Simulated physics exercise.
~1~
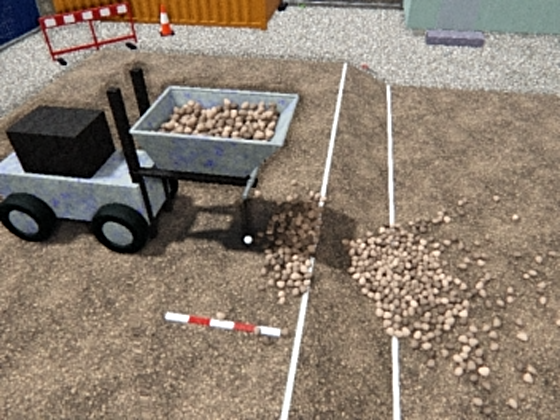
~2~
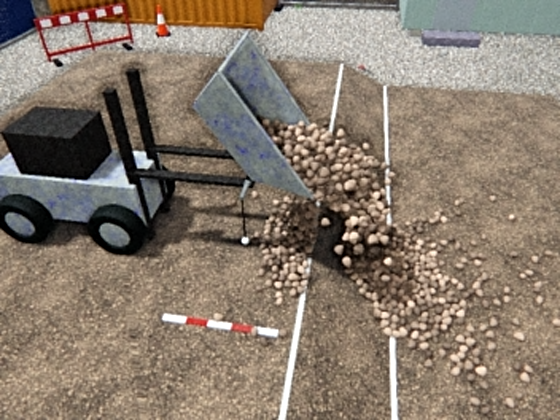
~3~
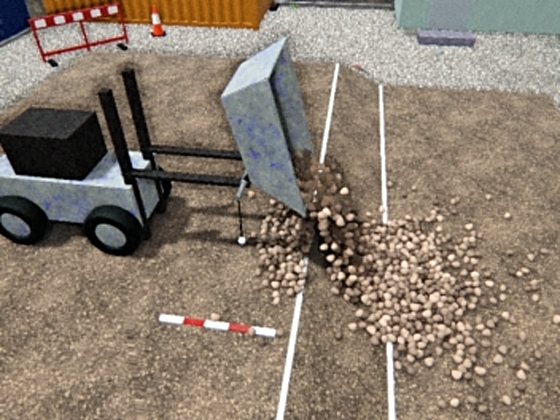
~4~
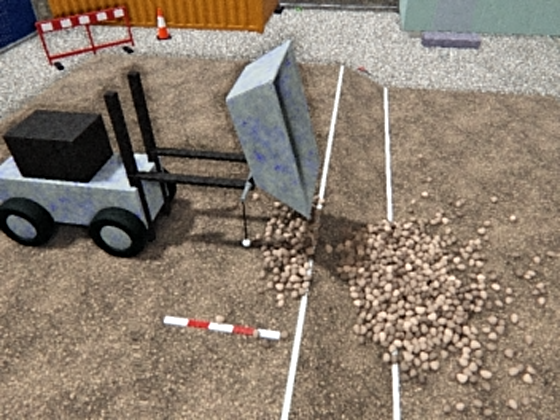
On a patch of bare brown ground beside a strip of gravel, a small wheeled forklift holds a grey skip full of rounded cobbles near two white lines. Loose stones from an earlier load already lie around and beyond the lines. The skip tips forward to the right, and the cobbles pour over its lower edge in a thick stream. It then swings steeper, and the last stones tumble out and roll down to the right. By the end the skip hangs steeply tilted and the cobbles lie still, mostly in a broader heap past the lines, with a smaller patch beneath the skip.
